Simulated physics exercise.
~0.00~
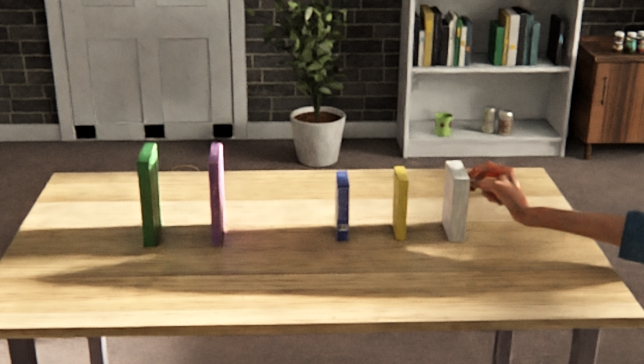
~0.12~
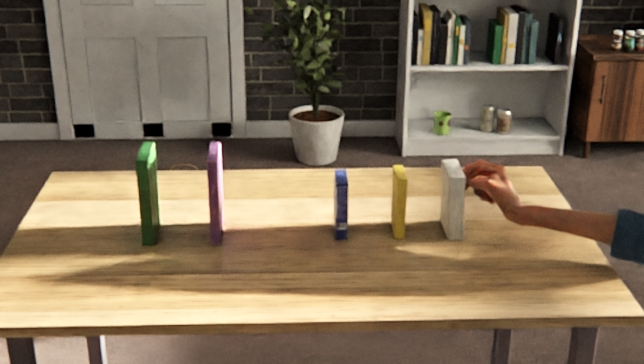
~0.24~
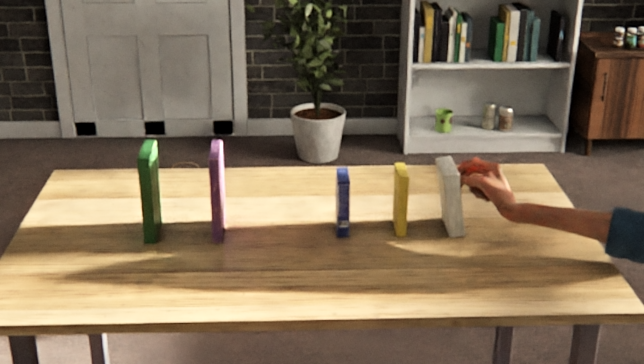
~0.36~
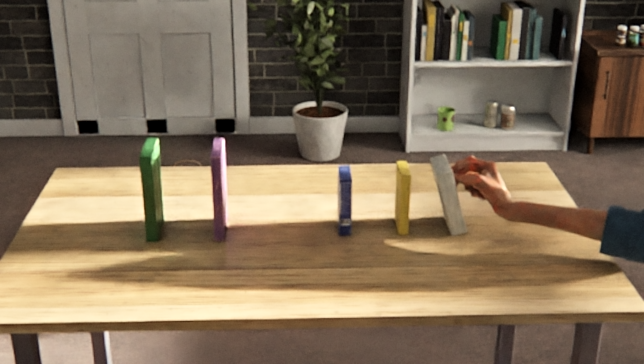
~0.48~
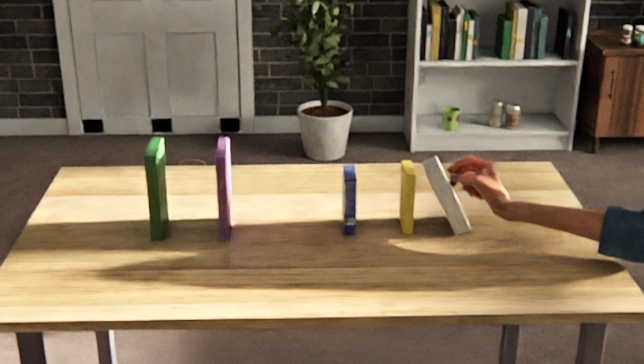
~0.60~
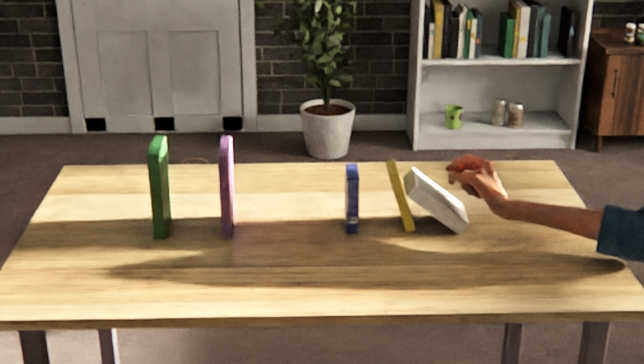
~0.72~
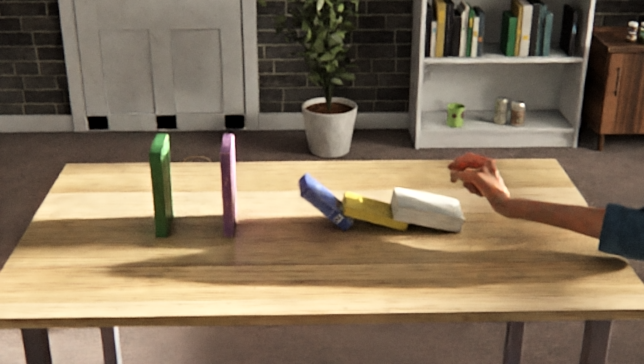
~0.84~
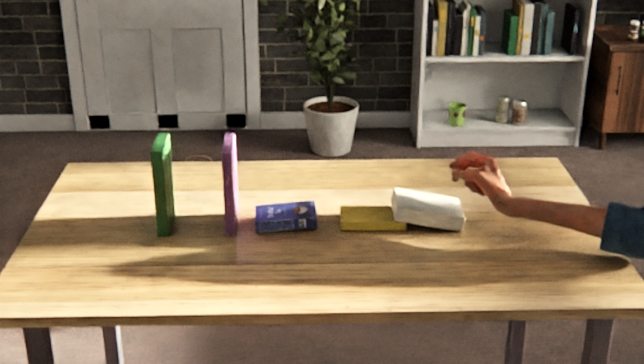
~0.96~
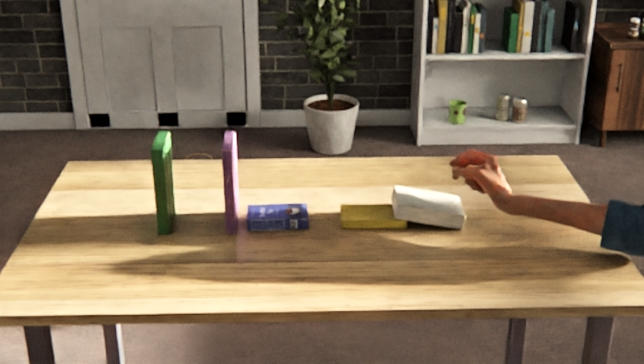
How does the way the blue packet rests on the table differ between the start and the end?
At the start the blue packet stands upright on the table. By the end it lies on its side, close to the purple block.
